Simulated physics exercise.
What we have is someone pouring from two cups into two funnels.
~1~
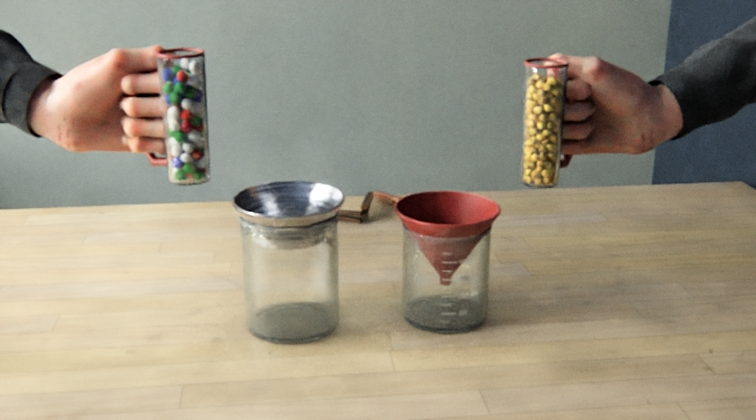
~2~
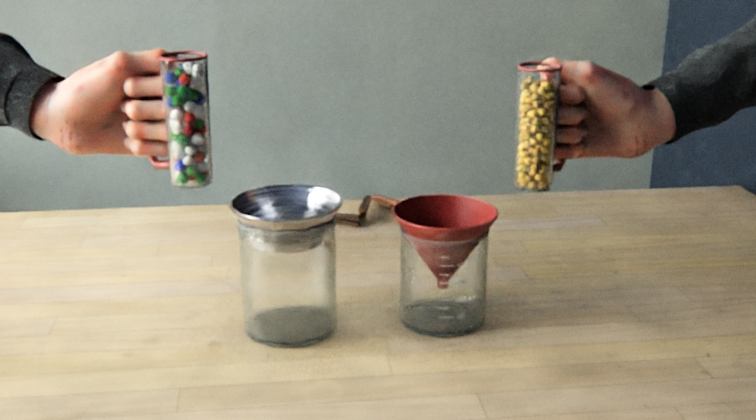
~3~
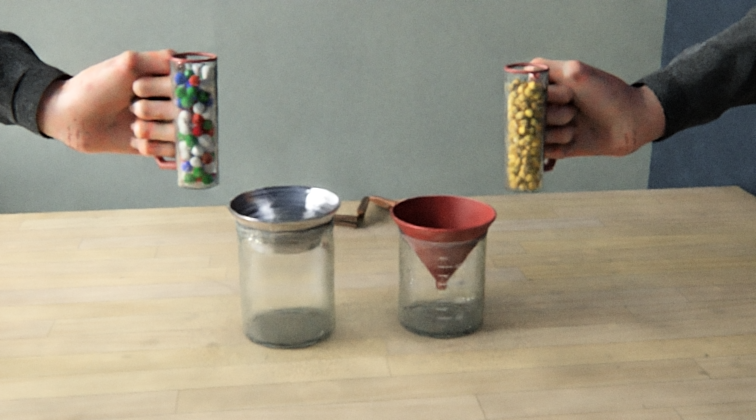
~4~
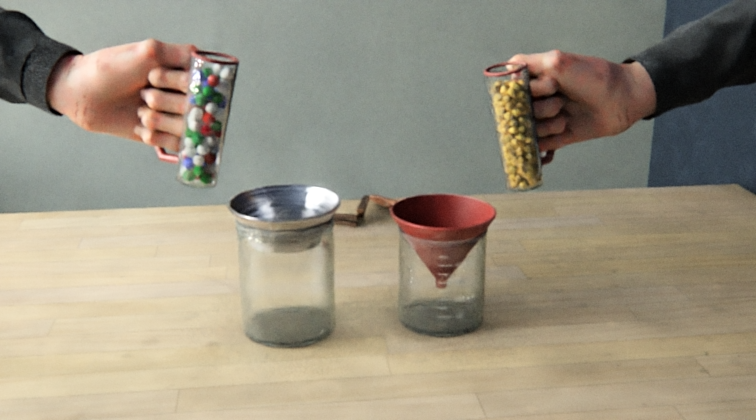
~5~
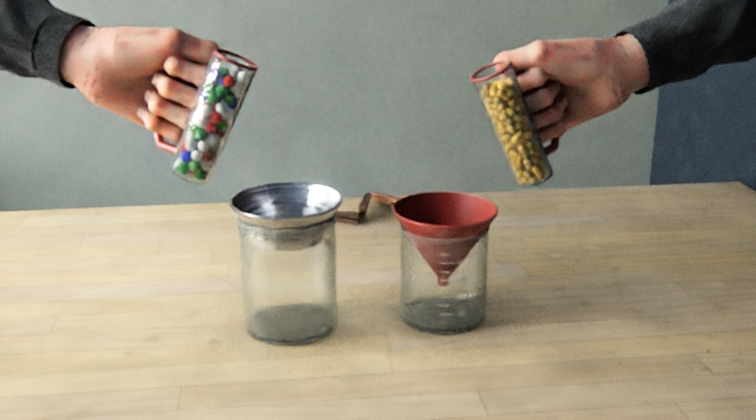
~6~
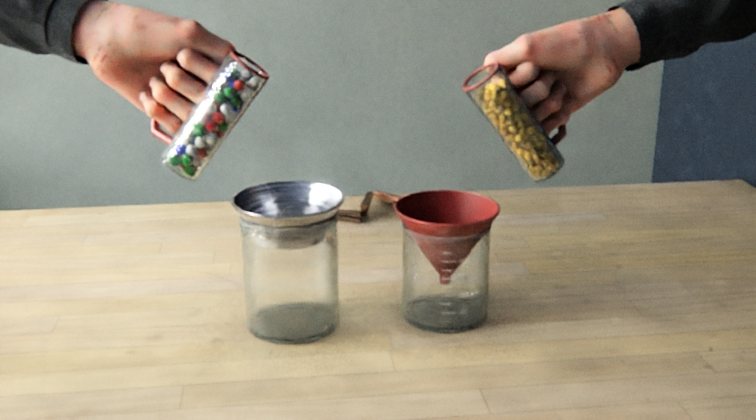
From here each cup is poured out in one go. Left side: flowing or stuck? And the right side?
Left funnel runs clear, right funnel gets blocked.
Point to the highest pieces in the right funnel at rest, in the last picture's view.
Near (419, 221).
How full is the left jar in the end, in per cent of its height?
About 20 per cent.
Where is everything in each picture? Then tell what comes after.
Left funnel at (289, 207), outlet at (290, 236), about 6 pieces wide; left cup at (185, 118), holding glass marbles; right funnel at (447, 216), outlet at (445, 282), about one piece wide; right cup at (543, 124), holding puffed corn balls, in the first picture.
Left cup at (188, 121), upright; right cup at (536, 128), upright, in the second picture.
Left cup at (196, 122), upright; right cup at (525, 129), upright, in the third picture.
Left cup at (206, 121), tipped 12°; right cup at (516, 128), tipped 12°, in the fourth picture.
Left cup at (212, 118), tipped 25°; right cup at (513, 126), tipped 25°, in the fifth picture.
Left funnel at (288, 207), outlet at (290, 236); left cup at (214, 117), tipped 37°; right funnel at (447, 215), outlet at (445, 281); right cup at (515, 124), tipped 37°, in the sixth picture.
Then, 0.43 s after the last picture, left, all still in the cup; right, all still in the cup.
Then, 0.88 s after the last picture, left, nearly all still in the cup, a stray few in or over the funnel, a stray few down in the jar; right, nearly all still in the cup, a stray few in or over the funnel.
Then, 1.42 s after the last picture, left, a small part still in the cup, about a quarter in or over the funnel, about two thirds down in the jar; right, about half still in the cup, about half in or over the funnel.
At rest, left, all down in the jar; right, all stuck in the funnel, none down in the jar.
